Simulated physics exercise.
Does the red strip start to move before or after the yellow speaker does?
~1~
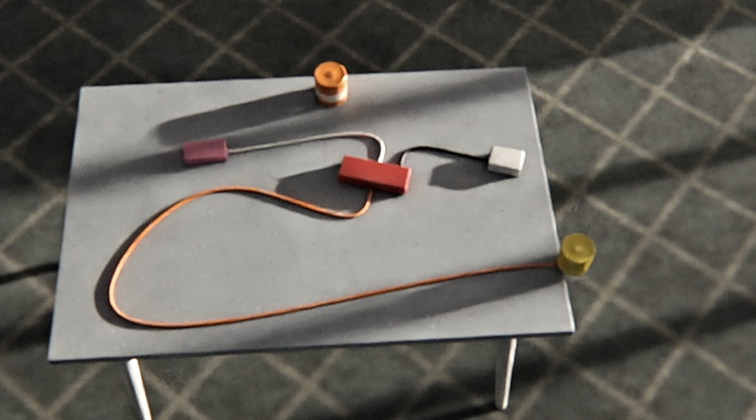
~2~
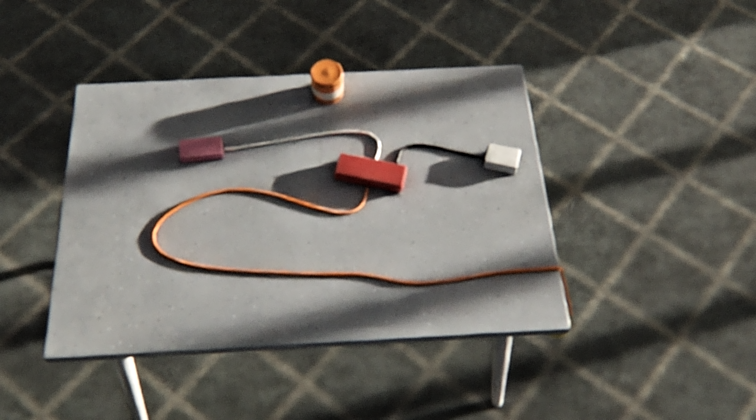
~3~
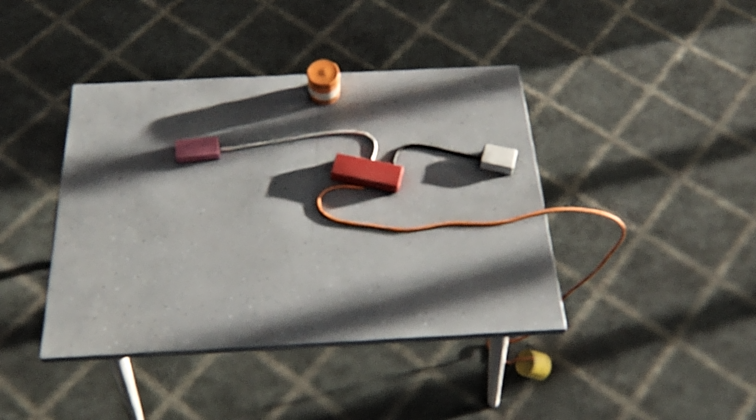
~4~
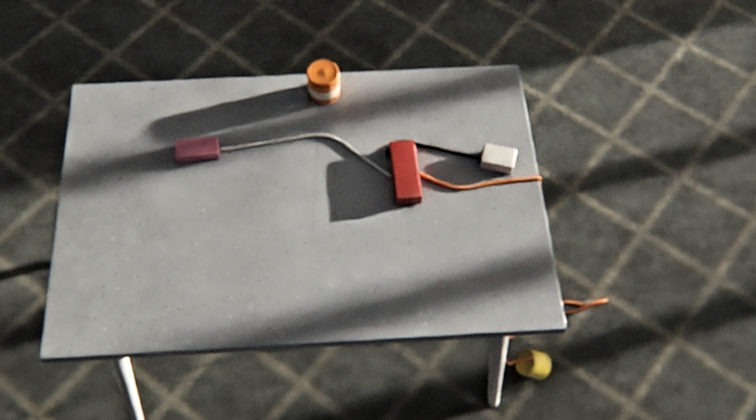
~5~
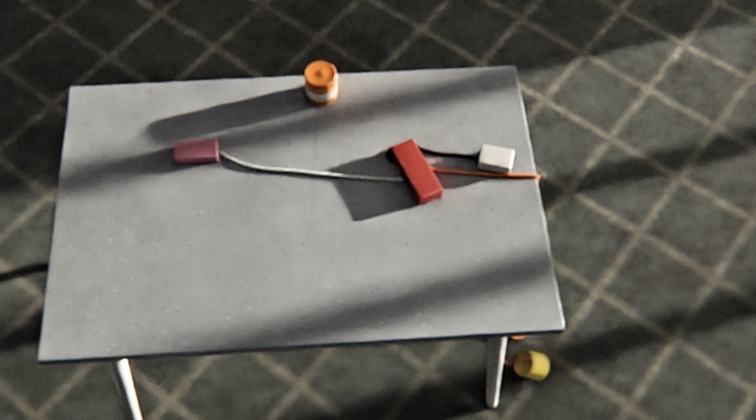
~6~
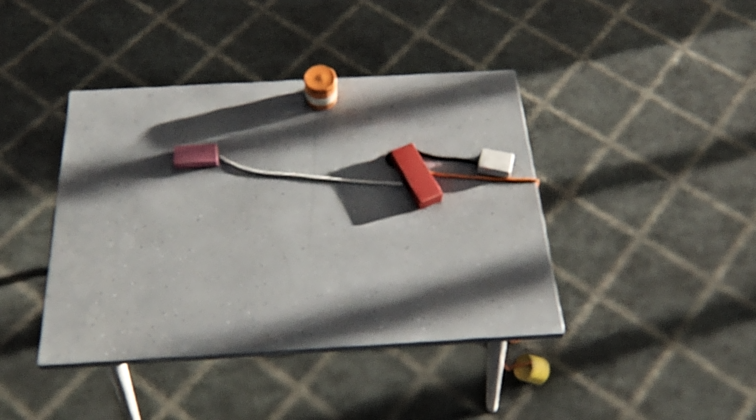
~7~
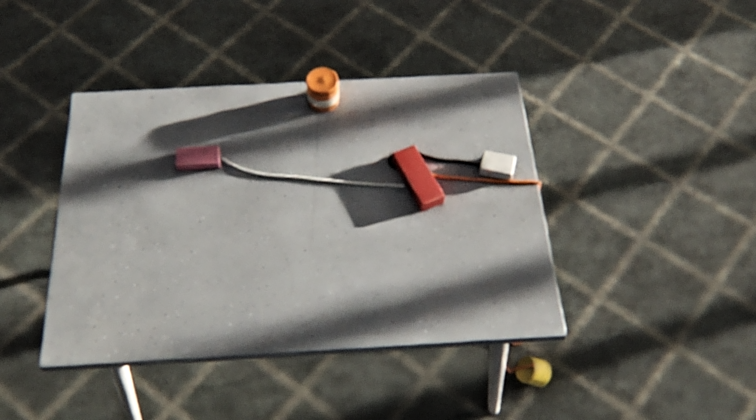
The red strip starts to move after the yellow speaker. The speaker has already dropped off the side of the table while the strip is still in its place.
